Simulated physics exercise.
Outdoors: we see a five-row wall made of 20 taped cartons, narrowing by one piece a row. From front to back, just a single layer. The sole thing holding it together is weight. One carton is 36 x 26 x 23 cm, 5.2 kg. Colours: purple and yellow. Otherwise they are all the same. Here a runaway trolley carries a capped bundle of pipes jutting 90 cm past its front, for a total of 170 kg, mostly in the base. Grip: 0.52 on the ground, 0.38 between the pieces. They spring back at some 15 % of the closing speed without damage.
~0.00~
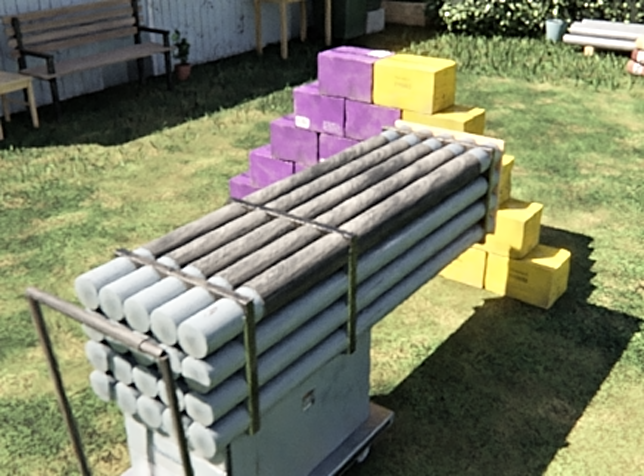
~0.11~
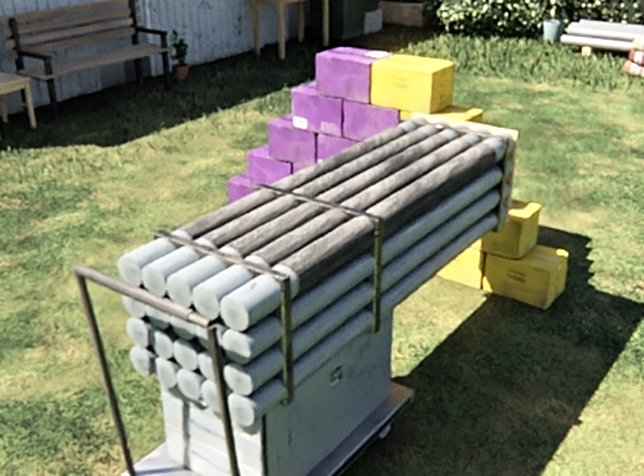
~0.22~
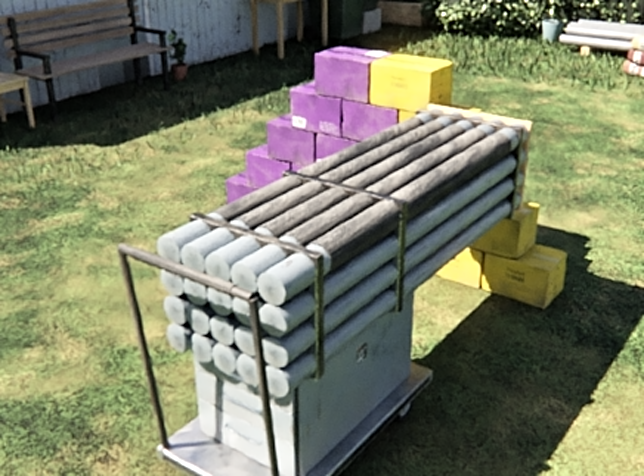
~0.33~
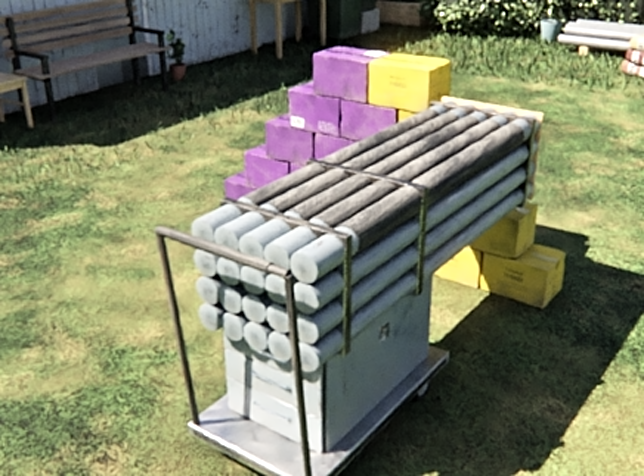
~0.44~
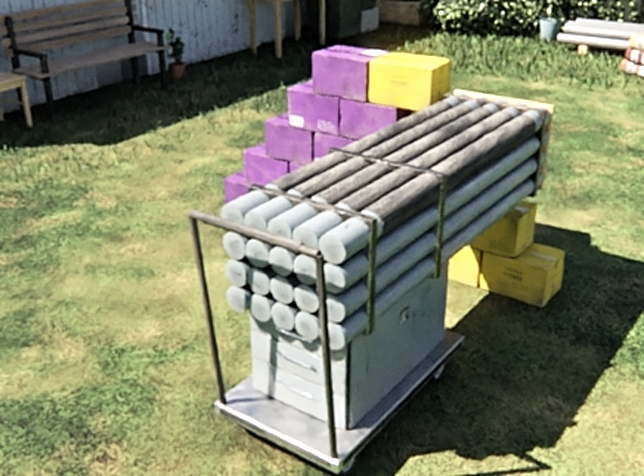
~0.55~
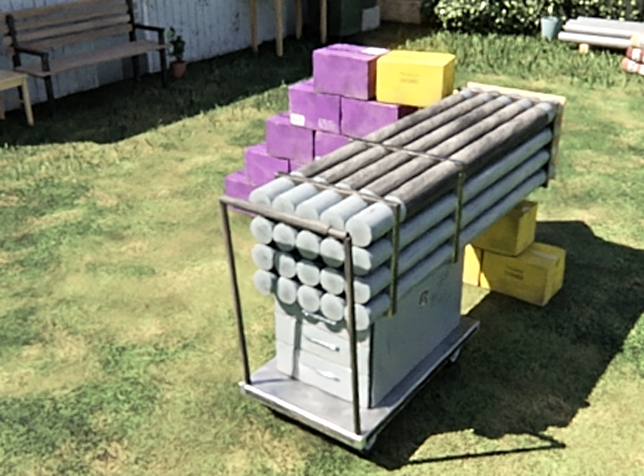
On a sunny lawn, a wheeled cart stacked with long grey poles rolled away toward a stepped wall of purple and yellow boxes, then pushed into it, nudging a few boxes slightly.
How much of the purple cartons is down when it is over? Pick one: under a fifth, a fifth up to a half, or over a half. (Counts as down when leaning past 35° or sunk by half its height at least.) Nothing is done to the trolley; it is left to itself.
Under a fifth.
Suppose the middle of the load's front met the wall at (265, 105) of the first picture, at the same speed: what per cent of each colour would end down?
Purple 30 %, yellow 0 %.
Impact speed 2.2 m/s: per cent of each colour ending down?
Share down, in per cent: Purple 20, yellow 60.
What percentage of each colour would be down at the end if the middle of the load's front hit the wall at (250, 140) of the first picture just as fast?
Per cent down - purple: 20, yellow: 0.
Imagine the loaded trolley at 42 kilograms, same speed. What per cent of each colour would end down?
You'd get purple at 0 and yellow at 30 per cent down.
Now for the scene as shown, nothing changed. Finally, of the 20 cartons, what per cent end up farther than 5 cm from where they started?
The share is 45 %.
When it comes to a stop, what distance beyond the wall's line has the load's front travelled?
Offset past line: Approx. 140 cm.
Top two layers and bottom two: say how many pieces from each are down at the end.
2 and 0.
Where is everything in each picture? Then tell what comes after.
In the first picture (places mark the middle of the side facing us), load (496, 175) 47 cm short of the wall; top purple carton (344, 79); top yellow carton (403, 88); nothing disturbed.
The second picture shows load (510, 164) 31 cm short of the wall; top purple carton (342, 79).
The third picture shows load (524, 153) 14 cm short of the wall; top purple carton (341, 79).
The fourth picture shows load (536, 143) 23 mm into the wall's line; top purple carton (339, 79); one has shifted.
The fifth picture shows load (547, 135) 17 cm into the wall's line; top purple carton (338, 77); top yellow carton (399, 87) shifted 20 mm; 3 disturbed, none down.
The sixth picture shows load (558, 126) 32 cm into the wall's line; top purple carton (340, 76); top yellow carton (409, 84) shifted 56 mm; 3 disturbed, none down.
After 0.80 s, load 63 cm past the wall's line, still rolling; none of the 11 purple cartons down (2 of 20 in all colours); top purple carton unmoved; top yellow carton leaning 14°.
After 1.20 s, load 1.08 m past the wall's line, still rolling; none of the 11 purple cartons down (3 of 20 in all colours); top purple carton unmoved; top yellow carton on its side.
After 1.66 s, load 1.37 m past the wall's line, still rolling; none of the 11 purple cartons down (3 of 20 in all colours); top purple carton shifted 21 mm; top yellow carton on its side.
At rest (3.1 s), load 1.42 m past the wall's line, stopped; none of the 11 purple cartons down (3 of 20 in all colours); top purple carton shifted 23 mm; top yellow carton on its side. That is 0 per cent. As the last picture would show them, middles, top purple carton near (354, 71), top yellow carton near (463, 185).
